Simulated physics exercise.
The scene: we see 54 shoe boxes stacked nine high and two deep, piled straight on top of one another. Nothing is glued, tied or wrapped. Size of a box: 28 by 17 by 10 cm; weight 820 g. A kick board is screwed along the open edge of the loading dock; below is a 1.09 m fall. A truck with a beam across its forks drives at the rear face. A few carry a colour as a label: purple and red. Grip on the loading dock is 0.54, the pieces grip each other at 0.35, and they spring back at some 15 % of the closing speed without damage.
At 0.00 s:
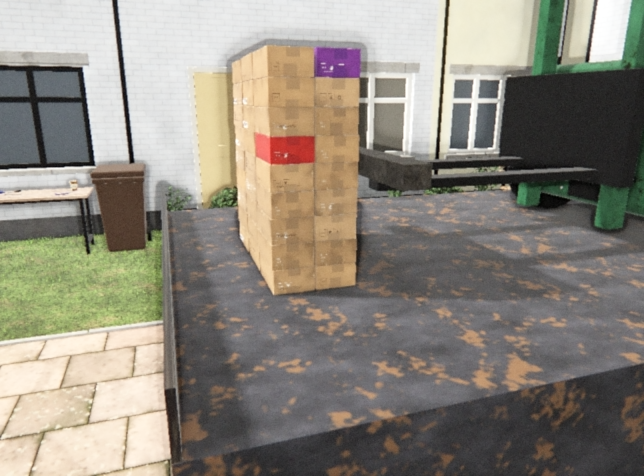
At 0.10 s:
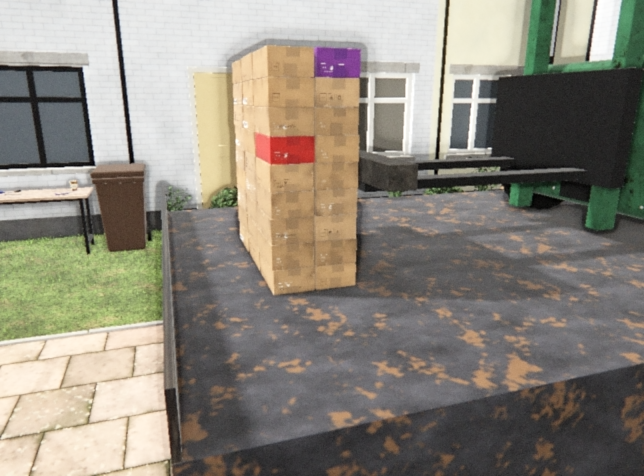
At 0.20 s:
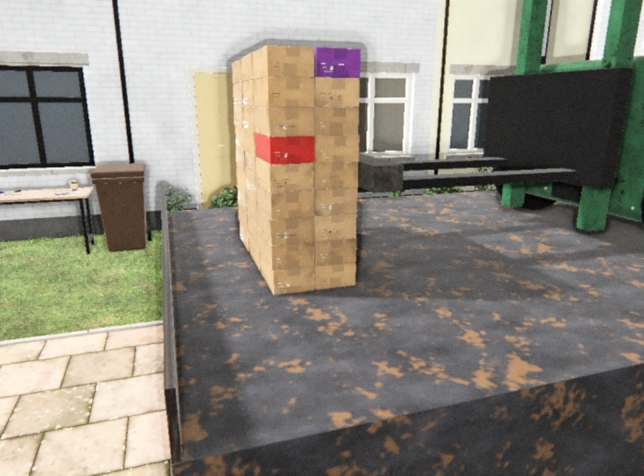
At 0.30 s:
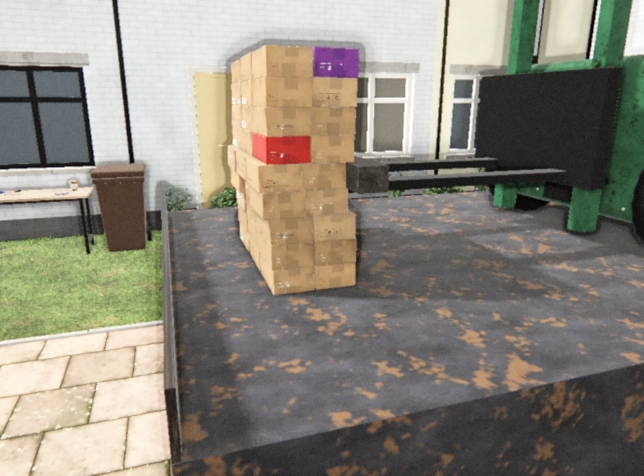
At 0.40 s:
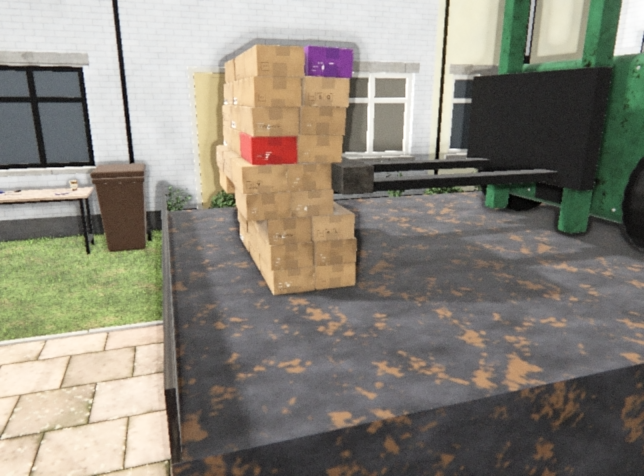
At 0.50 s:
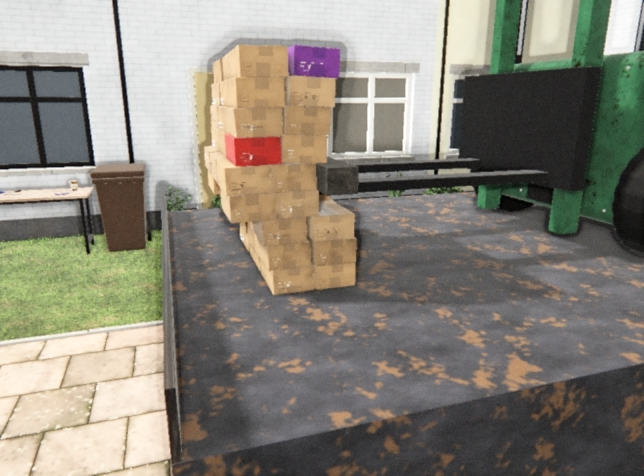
On a dark, rust-speckled platform beside a paved yard, a tall stack of tan boxes, one purple and one red, stands straight as a green machine's dark beam closes in from the right. The beam meets the stack and pushes its middle and upper rows leftward, leaving the lowest boxes jutting out.
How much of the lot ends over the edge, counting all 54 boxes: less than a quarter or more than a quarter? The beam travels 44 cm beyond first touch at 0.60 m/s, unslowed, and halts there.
Ending over the edge: Upwards of a quarter.
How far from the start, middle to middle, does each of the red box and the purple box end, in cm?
Red 195, purple 250.
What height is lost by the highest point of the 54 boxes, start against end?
About 40 cm.
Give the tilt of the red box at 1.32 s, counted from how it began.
About 70°.
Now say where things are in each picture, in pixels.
In the first frame (each place is the centre of the face we see best), beam (415, 178) 13 cm from the stack; red box (293, 150); purple box (339, 63); all in place.
Beam (401, 178) 7 cm from the stack; purple box (339, 63), in the second frame.
Beam (386, 179) 12 mm from the stack; purple box (339, 63), in the third frame.
Beam (371, 180) 48 mm in; red box (289, 150) moved 14 mm; 22 have shifted, in the fourth frame.
Beam (356, 181) 11 cm in; red box (275, 151) moved 7 cm; purple box (331, 62) moved 29 mm; 38 have shifted, in the fifth frame.
Beam (340, 181) 17 cm in; red box (258, 152) moved 13 cm; purple box (318, 62) moved 8 cm; 42 have shifted, in the sixth frame.
By 0.66 s, none of the 54 boxes over the edge, 46 disturbed; red box tilted 5°; purple box moved 19 cm.
By 0.90 s, none of the 54 boxes over the edge, 44 disturbed; red box tilted 27°, 12 cm lower; purple box tilted 6°.
By 1.32 s, 12 of the 54 boxes over the edge; red box tilted 71°, 93 cm lower; purple box tilted 61°, 50 cm lower.
By 1.80 s, 22 of the 54 boxes over the edge; purple box upside down; red box on its side.
When it is over (2.2 s), 25 of the 54 boxes over the edge; purple box upside down; red box on its side. That is 46 per cent.
